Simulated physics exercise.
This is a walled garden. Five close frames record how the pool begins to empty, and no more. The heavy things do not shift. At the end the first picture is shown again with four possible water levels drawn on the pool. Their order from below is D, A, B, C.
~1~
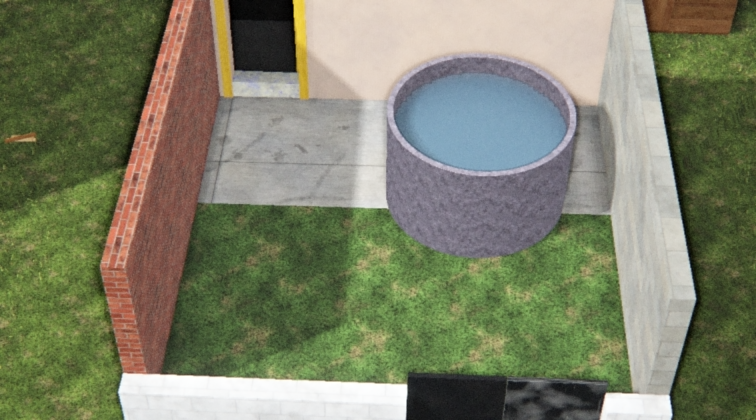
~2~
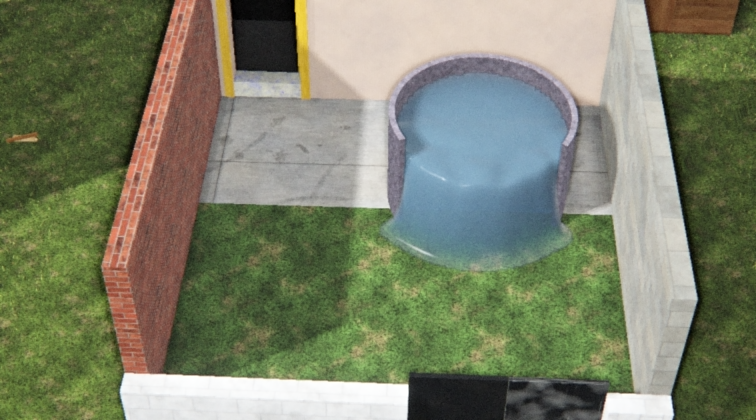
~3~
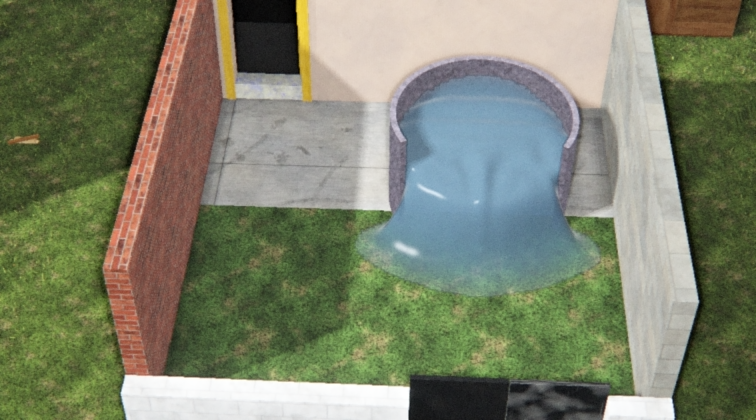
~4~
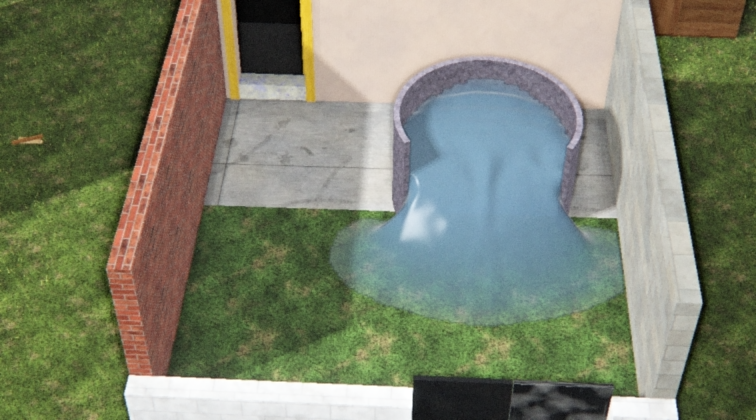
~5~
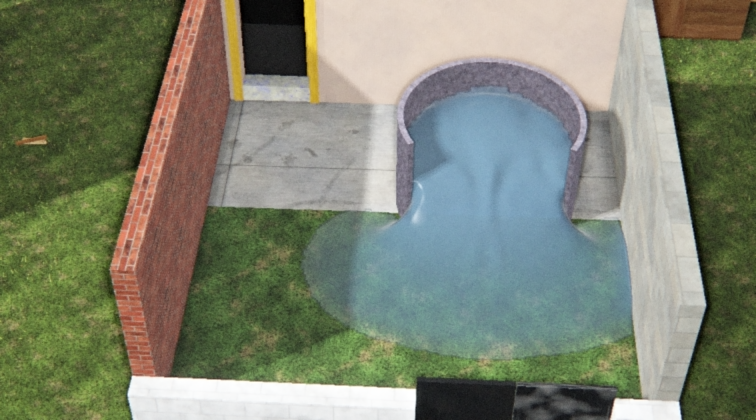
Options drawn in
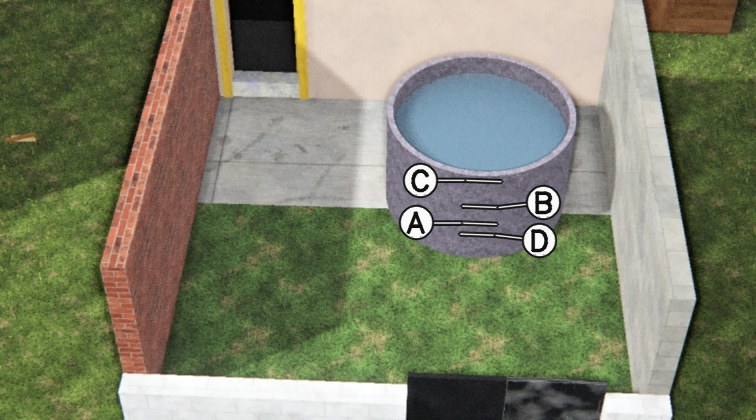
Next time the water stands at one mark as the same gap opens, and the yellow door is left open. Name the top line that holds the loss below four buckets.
B will do.
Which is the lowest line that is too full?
Line C.
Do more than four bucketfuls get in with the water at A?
No, not at all.
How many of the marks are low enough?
Three.
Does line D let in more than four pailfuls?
No, not at all.
In white, A at (478, 223); B at (480, 206); C at (482, 181); D at (477, 234); from the bottom up D, A, B, C.
Choosing A, nothing gets over.
Choosing B, a splash gets over, under a bucket.
Choosing C, about 8 bucketfuls get in.
Choosing D, nothing gets over.
